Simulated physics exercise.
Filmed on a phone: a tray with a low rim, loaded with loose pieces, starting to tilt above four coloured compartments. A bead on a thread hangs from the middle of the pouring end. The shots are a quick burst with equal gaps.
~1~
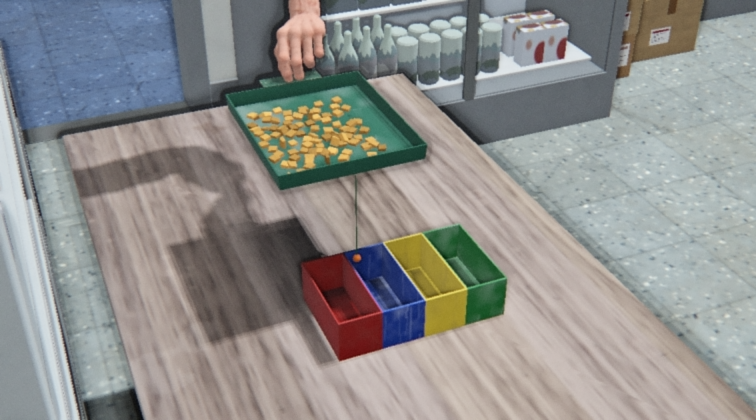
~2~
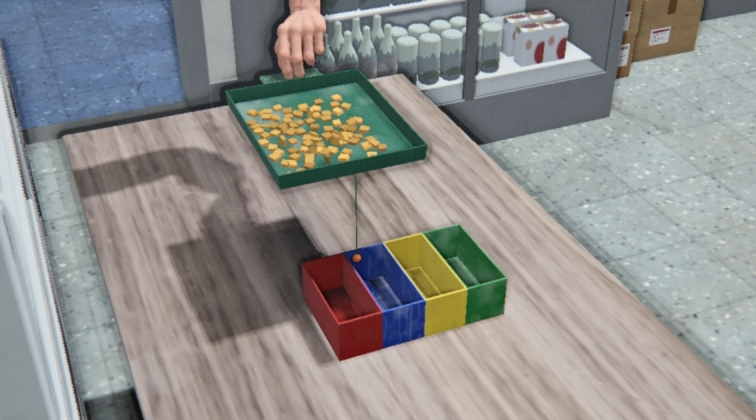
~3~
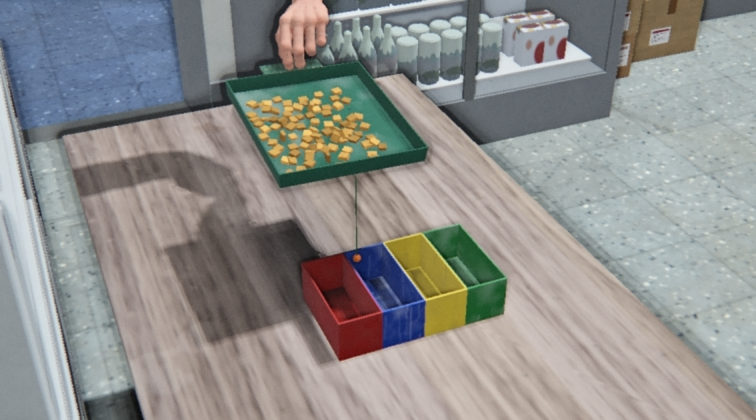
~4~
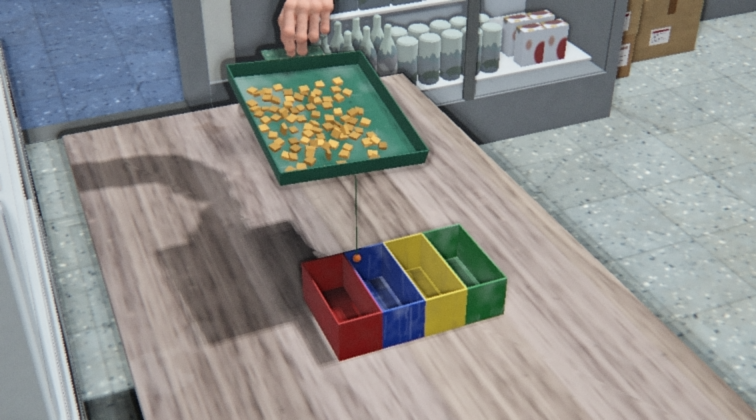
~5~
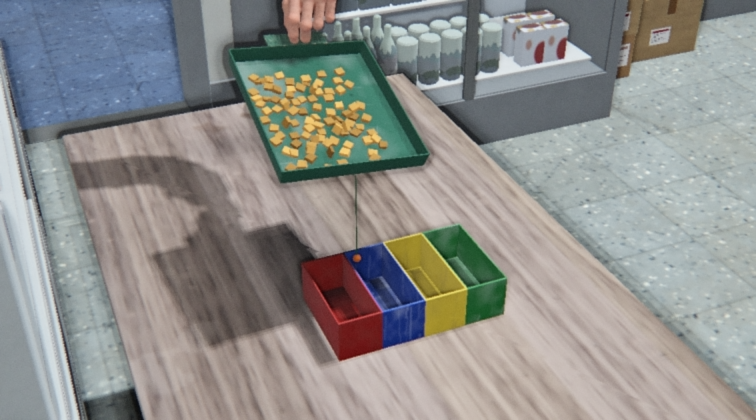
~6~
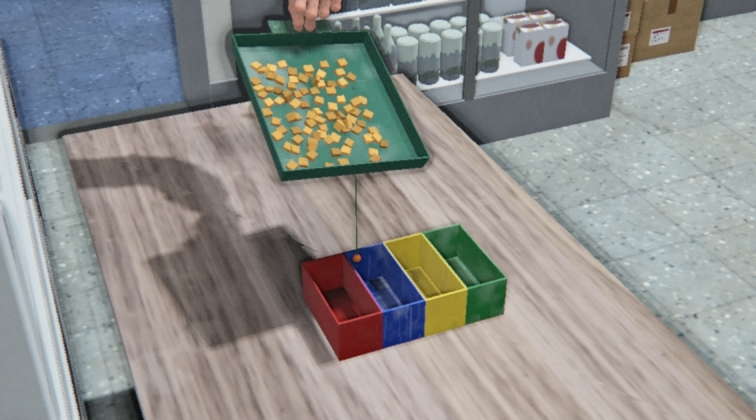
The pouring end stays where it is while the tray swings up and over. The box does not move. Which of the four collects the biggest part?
It favours the yellow compartment.
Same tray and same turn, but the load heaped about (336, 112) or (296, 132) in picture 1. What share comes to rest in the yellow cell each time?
In turn 80 and 60 in a hundred.
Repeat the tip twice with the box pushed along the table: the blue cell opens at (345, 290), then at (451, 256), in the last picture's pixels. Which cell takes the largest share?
One: The green one. Two: The red cell.
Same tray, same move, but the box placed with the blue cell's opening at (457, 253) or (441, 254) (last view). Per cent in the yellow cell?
About 0 and 0 per cent.
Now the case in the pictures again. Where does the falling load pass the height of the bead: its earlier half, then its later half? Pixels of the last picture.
First near (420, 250), later near (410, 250).
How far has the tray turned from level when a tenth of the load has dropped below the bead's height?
At about 100°.
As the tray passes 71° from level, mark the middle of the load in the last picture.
Close to (379, 150).
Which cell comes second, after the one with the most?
The runner-up: The blue cell.
Just after the last frame, tray tipped steeply; almost all on the tray; just a few falling or outside the box.
A moment on, tray tipped past a quarter turn; roughly two thirds on the tray; roughly a quarter in the yellow cell; just a few in the blue cell; just a few in the green cell; roughly a quarter falling or outside the box.
Further on, tray tipped past a quarter turn; roughly two thirds in the yellow cell; roughly a quarter in the blue cell; just a few in the red cell; just a few in the green cell.
When it is over, tray tipped past a quarter turn; roughly two thirds in the yellow cell; roughly a quarter in the blue cell; just a few in the red cell; just a few in the green cell.
